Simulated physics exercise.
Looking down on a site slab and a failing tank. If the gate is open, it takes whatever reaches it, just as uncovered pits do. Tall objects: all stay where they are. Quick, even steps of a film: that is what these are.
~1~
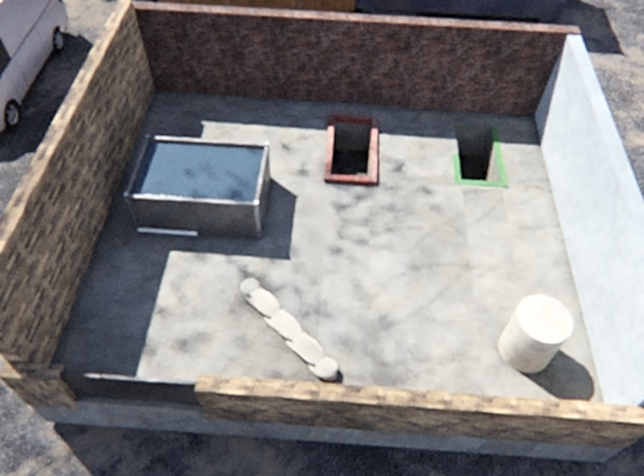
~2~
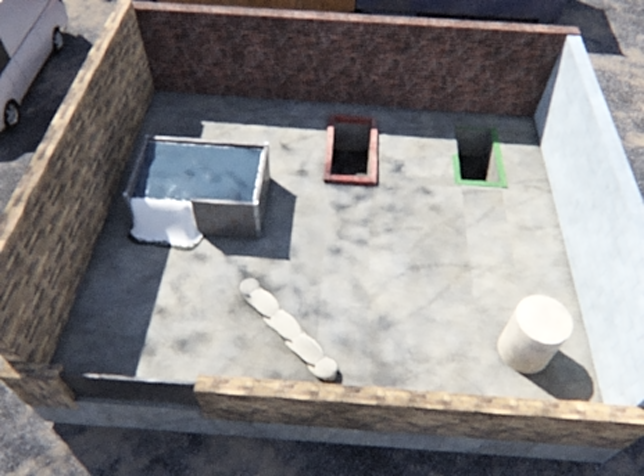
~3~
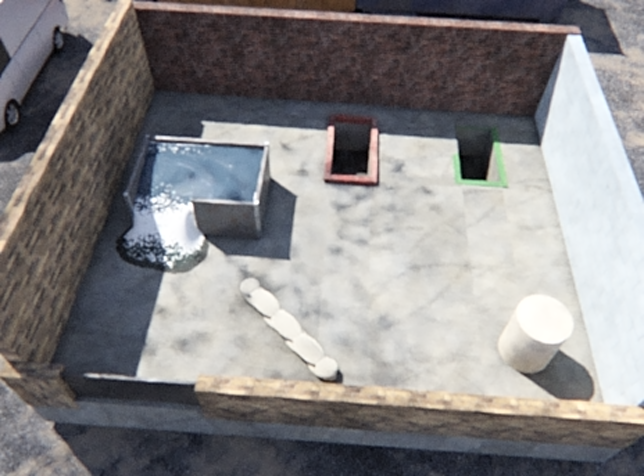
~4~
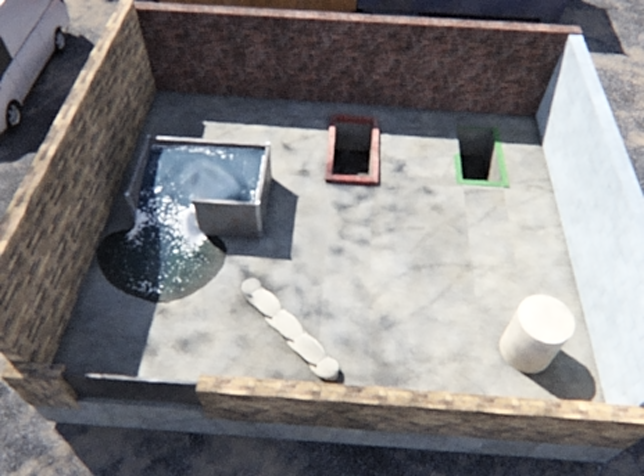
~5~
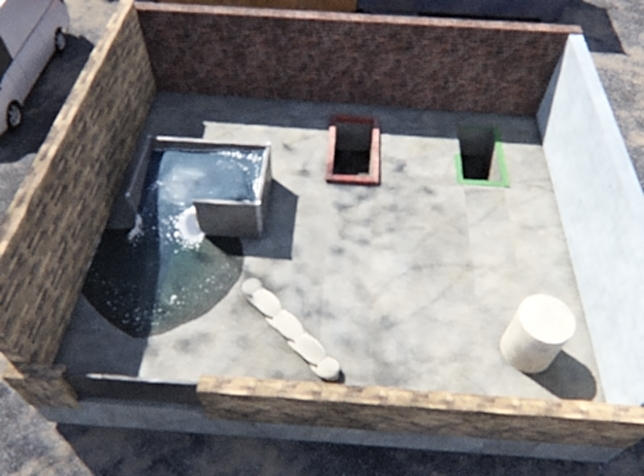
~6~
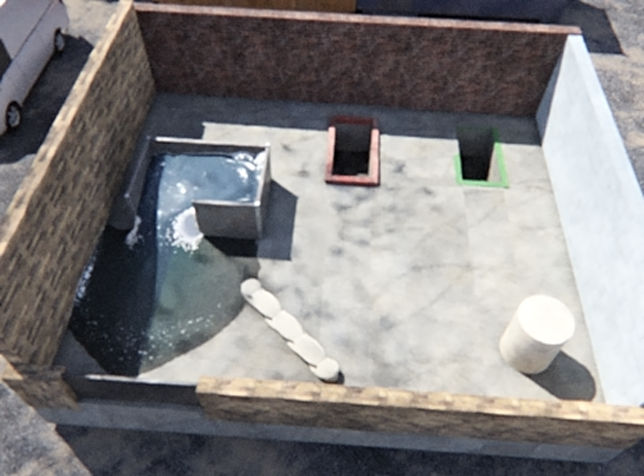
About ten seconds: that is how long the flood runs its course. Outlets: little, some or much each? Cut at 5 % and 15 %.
The gate: Little. The red pit: Little. The green pit: Little.
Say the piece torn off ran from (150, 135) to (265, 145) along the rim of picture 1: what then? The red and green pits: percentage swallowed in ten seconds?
In percent: Red 15, green 14.
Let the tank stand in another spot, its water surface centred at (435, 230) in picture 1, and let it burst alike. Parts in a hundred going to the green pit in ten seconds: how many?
I'd put the green pit near 14 per cent of the whole.
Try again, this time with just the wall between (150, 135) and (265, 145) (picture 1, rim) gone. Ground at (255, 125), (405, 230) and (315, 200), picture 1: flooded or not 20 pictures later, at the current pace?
So the first one is drenched, the next left untouched, and the last drenched.
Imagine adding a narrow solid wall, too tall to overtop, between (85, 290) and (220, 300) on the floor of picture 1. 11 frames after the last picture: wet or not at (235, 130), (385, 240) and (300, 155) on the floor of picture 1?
As the points were listed, they come out free from flooding, taken by the flood, and finally free from flooding.
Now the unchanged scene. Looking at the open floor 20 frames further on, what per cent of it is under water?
My estimate is near 30 per cent.
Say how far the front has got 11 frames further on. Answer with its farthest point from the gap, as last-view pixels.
Estimated pixel: (406, 411).
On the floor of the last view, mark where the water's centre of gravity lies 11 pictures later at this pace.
I would point to (175, 277).
A moment on, water covers 15 % of the floor; the gate 0 %, the red pit 0 %, the green pit 0 %.
Next, water covers 20 % of the floor; the gate 0 %, the red pit 0 %, the green pit 0 %.
Then, water covers 30 % of the floor; the gate 0 %, the red pit 0 %, the green pit 0 %.
Later, water covers 50 % of the floor; the gate 0 %, the red pit 0 %, the green pit 0 %.
In the end, water covers 70 % of the floor; the gate 0 %, the red pit 0 %, the green pit 3 %.
